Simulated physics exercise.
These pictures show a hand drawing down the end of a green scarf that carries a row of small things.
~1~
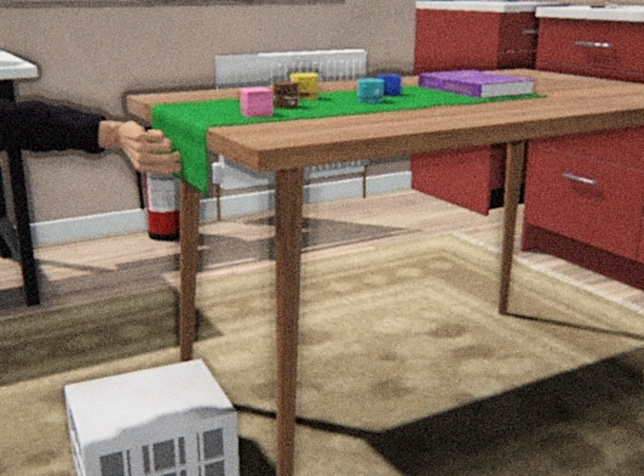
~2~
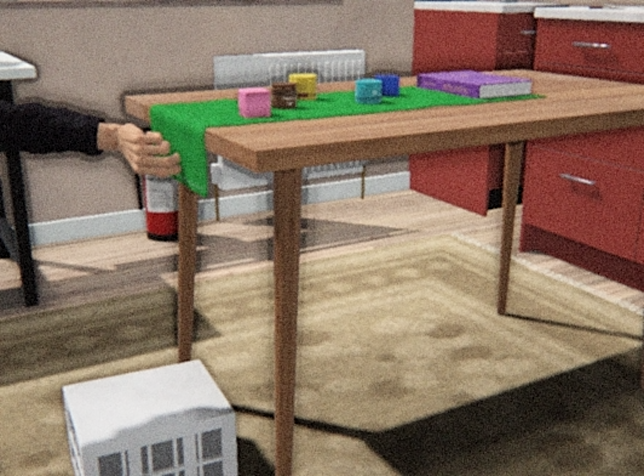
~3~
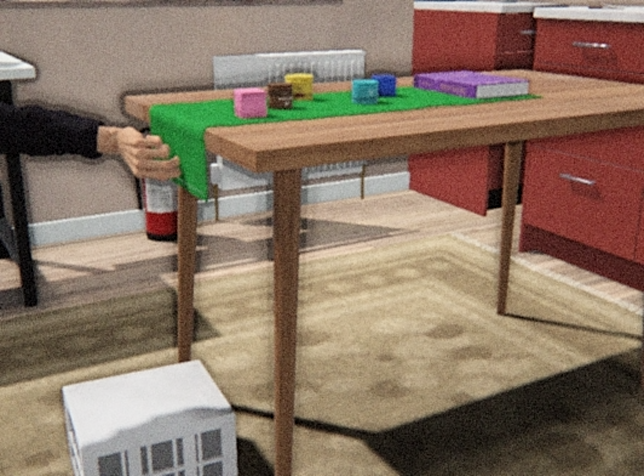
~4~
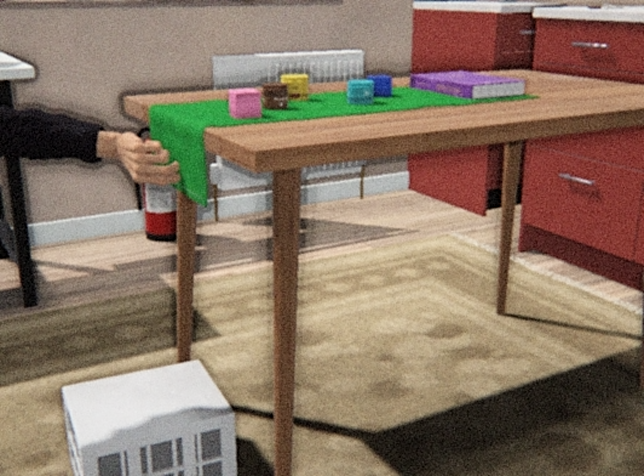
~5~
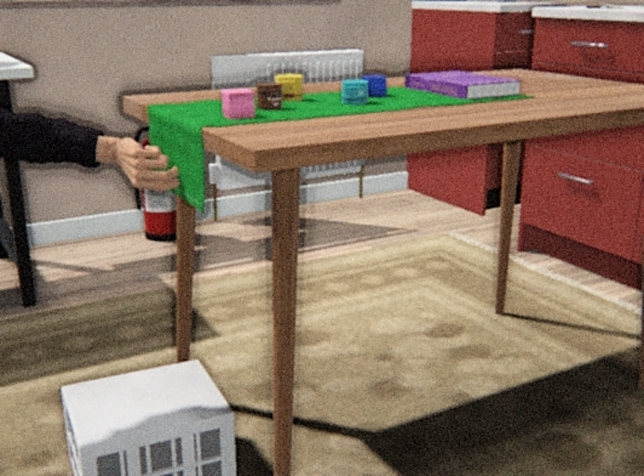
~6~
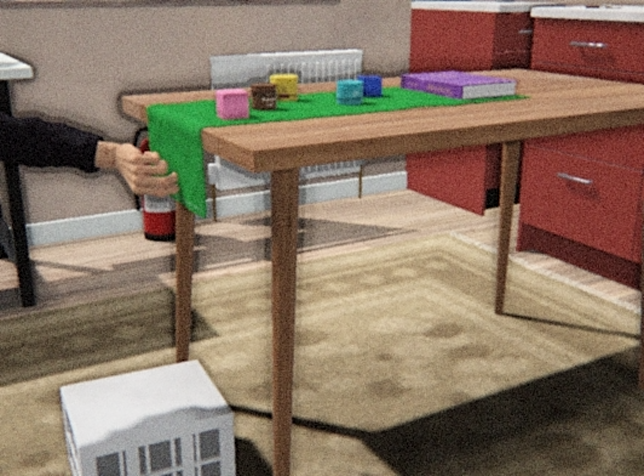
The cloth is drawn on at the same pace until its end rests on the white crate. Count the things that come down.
The count of fallen things is four.
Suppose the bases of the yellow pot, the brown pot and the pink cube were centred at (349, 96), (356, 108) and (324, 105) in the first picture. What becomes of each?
The yellow pot goes over; the brown pot comes down; the pink cube tumbles off.
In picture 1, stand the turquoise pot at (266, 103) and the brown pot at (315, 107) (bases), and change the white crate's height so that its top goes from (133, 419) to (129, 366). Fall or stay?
The turquoise pot falls, the brown pot falls.
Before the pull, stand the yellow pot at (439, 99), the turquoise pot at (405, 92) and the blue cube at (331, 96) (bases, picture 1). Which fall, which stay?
The yellow pot remains up; the turquoise pot survives; the blue cube falls.
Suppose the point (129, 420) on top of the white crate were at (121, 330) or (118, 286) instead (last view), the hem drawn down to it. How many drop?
In that case 2 and 1.
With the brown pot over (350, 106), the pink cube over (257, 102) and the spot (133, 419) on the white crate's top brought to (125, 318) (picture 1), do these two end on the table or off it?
The brown pot keeps its place on top; the pink cube comes down.
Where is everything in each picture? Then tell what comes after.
In the first frame, hem (208, 196); pink cube (256, 90); brown pot (286, 83); yellow pot (305, 75); turquoise pot (371, 80); blue cube (389, 76); top of the crate (133, 419).
In the second frame, hem (207, 198); pink cube (254, 90).
In the third frame, hem (208, 201); brown pot (280, 83).
In the fourth frame, hem (207, 206); yellow pot (295, 76); top of the crate (131, 420).
In the fifth frame, hem (204, 213); turquoise pot (355, 81).
In the sixth frame, hem (206, 218); pink cube (232, 91); brown pot (263, 84); yellow pot (284, 76); turquoise pot (350, 82); blue cube (370, 77).
A little later, hem near (179, 313); pink cube and brown pot gone.
Next, hem near (180, 363); pink cube, brown pot and yellow pot gone.
When it is over, hem on the crate; pink cube, brown pot, yellow pot and turquoise pot gone. It carries off four.
